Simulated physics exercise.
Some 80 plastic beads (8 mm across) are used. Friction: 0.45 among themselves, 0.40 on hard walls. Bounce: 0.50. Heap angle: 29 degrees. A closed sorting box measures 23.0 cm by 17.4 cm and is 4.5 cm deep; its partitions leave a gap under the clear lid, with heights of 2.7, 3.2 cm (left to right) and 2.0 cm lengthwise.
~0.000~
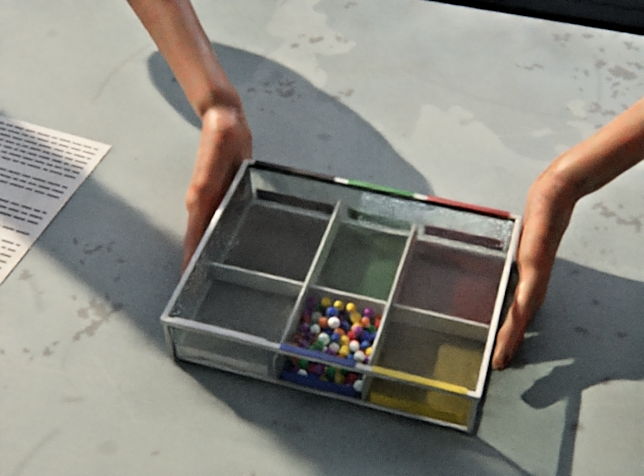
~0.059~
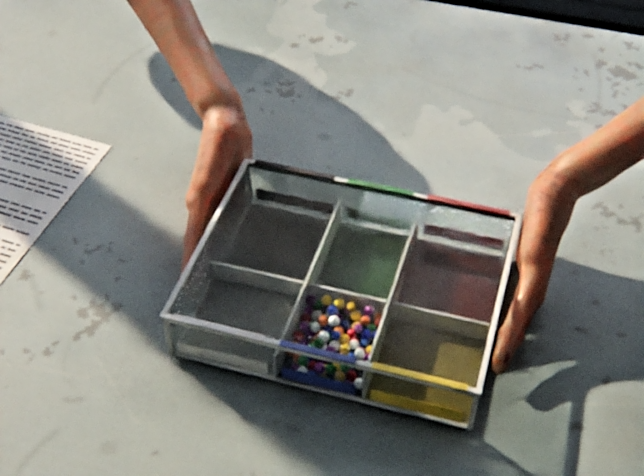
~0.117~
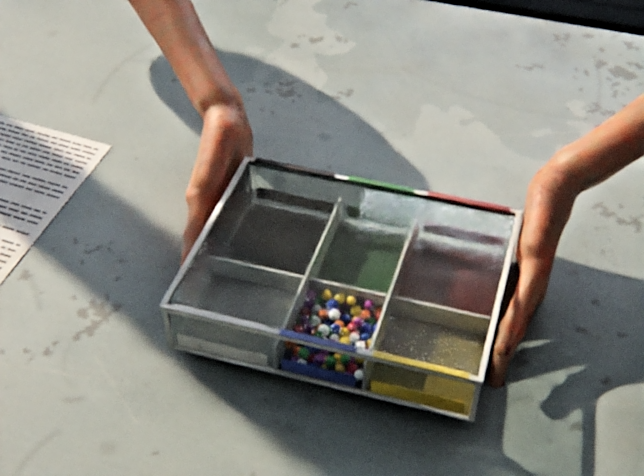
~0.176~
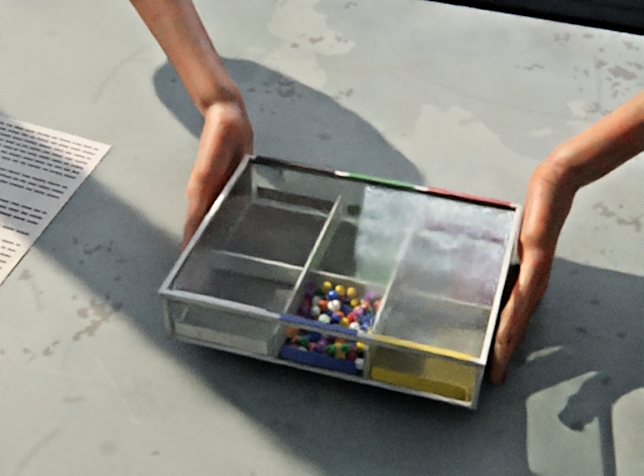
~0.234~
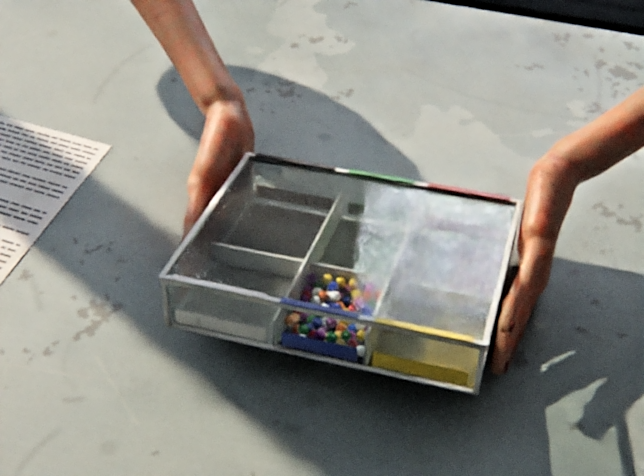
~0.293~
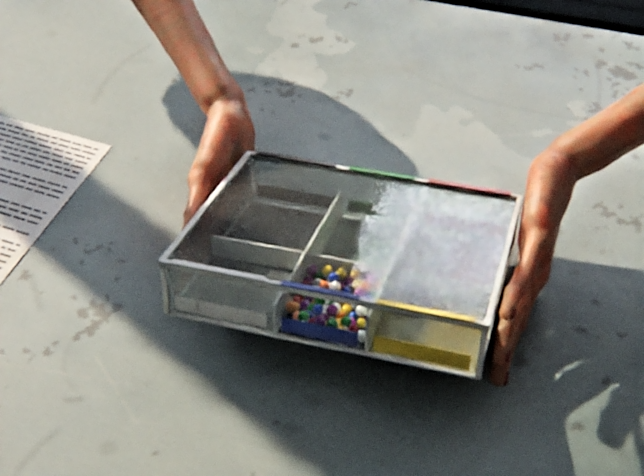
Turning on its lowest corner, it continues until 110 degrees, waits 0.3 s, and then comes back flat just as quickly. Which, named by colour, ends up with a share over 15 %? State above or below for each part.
Red: Misses the mark. Blue: Misses the mark. Green: Passes the mark. Yellow: Misses the mark. White: Misses the mark. Black: Passes the mark.
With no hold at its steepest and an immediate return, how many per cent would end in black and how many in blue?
Black 60, blue 0.
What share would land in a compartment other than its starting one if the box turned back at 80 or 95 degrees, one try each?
About 15 and 95 per cent.
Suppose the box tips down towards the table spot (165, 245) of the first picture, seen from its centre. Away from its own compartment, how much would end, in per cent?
Some 95 per cent.
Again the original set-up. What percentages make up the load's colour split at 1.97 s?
Red 0, blue 0, green 55, yellow 0, white 0, black 40.
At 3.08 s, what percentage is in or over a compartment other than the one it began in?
Some 100 per cent.
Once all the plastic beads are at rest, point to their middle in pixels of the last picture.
(328, 227).
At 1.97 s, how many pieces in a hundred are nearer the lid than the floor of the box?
About 80 %.
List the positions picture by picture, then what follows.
Box tilt 0 degrees, front corners at (167, 319) and (475, 394); blue 100 %, in the first picture.
Box tilt 1 degrees, front corners at (167, 316) and (476, 390), in the second picture.
Box tilt 4 degrees, front corners at (167, 306) and (478, 379), lowest corner left back, in the third picture.
Box tilt 7 degrees, front corners at (166, 292) and (480, 361), lowest corner left back, in the fourth picture.
Box tilt 11 degrees, front corners at (166, 277) and (482, 343), lowest corner left back, in the fifth picture.
Box tilt 15 degrees, front corners at (166, 262) and (484, 324), lowest corner left back; blue 100 %. The box's pace is about 65 degrees a second, in the sixth picture.
After 1.97 s, tilt 110 degrees; green 55 %, black 40 %.
Then, at 3.08 s, tilt 55 degrees; green 45 %, black 55 %.
After 4.16 s, tilt 0 degrees; green 45 %, black 55 %.
By 4.9 s all is still; red 0 %, blue 0 %, green 45 %, yellow 0 %, white 0 %, black 55 %.
